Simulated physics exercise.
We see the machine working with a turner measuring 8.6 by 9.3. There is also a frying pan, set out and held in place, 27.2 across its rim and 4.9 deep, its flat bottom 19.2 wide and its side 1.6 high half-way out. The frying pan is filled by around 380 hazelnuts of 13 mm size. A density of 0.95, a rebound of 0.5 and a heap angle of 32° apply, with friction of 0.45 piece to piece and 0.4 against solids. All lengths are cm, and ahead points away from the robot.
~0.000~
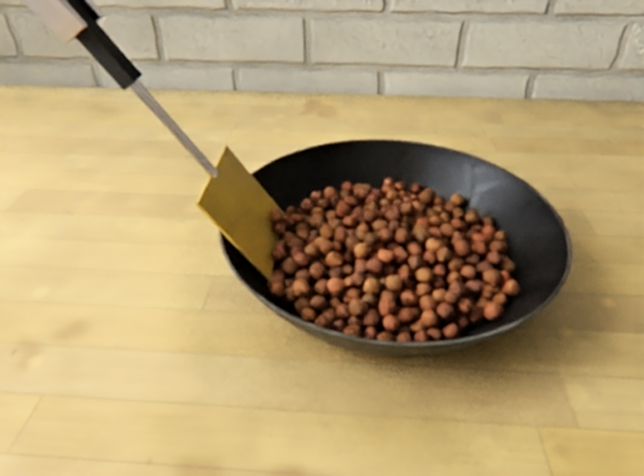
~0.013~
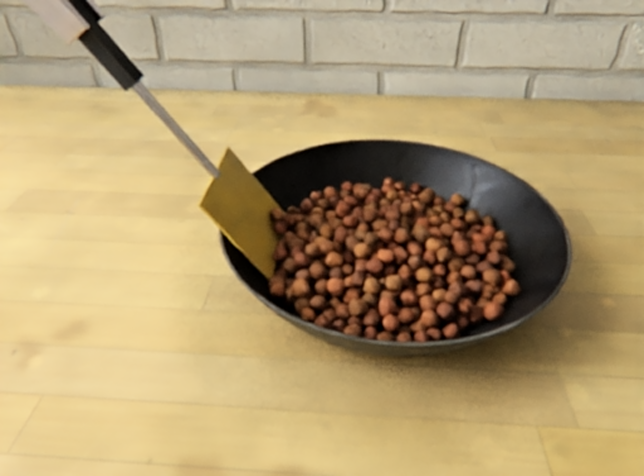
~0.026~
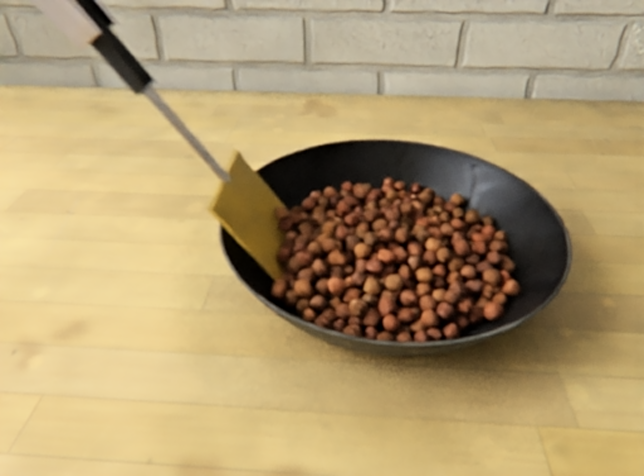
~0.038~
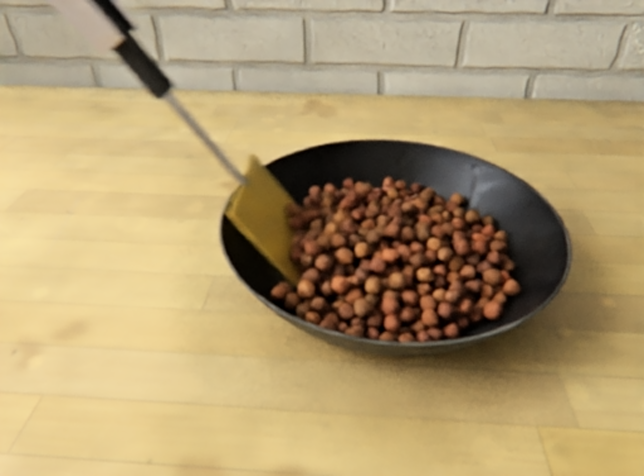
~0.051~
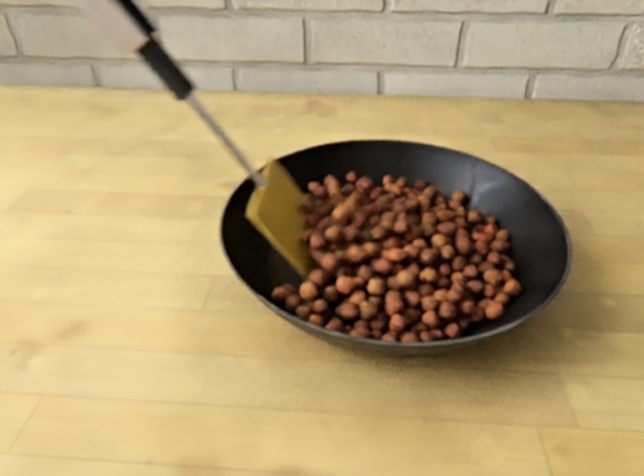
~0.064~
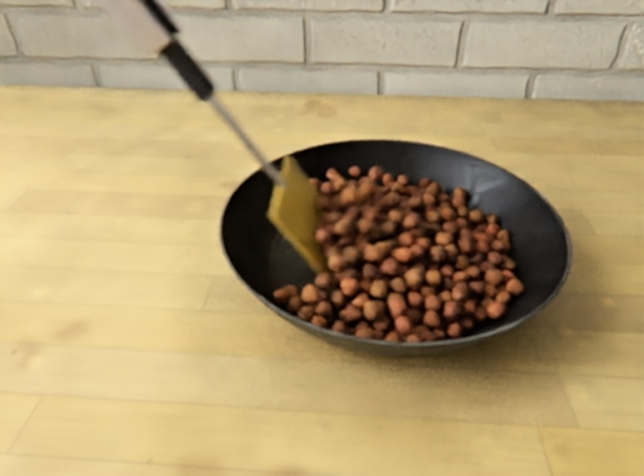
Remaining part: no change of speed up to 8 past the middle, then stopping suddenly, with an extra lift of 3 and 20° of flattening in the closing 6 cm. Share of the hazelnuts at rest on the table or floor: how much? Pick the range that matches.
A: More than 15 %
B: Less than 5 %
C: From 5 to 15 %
Option A: More than 15 %.
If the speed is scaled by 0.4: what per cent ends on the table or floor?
5 %.
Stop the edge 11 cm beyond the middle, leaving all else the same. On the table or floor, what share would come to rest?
Changed stop: Approx. 40 %.
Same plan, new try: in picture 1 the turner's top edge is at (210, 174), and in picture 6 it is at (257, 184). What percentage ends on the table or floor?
10 per cent.
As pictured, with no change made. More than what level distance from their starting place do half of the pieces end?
Some 4 cm.
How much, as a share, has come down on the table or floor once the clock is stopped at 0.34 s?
It is near 15 percent.
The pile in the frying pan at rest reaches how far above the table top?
It reaches around 5.5 cm.
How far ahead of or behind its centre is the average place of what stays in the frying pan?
Some 4.5 cm ahead.
After 0.10 s, sloping 56°, highest piece 9 above the table; 379 in the frying pan.
After 0.13 s, sloping 50°, highest piece 11 above the table; 378 in the frying pan, 1 on the blade or in flight.
After 0.34 s, sloping 36°, highest piece 7 above the table; 304 in the frying pan, 56 on the table or floor, 19 on the blade or in flight.
After 1.39 s, sloping 36°, highest piece 5 above the table; 304 in the frying pan, 75 on the table or floor.
At rest, 304 in the frying pan, 75 on the table or floor. That is 20 % on the table or floor.
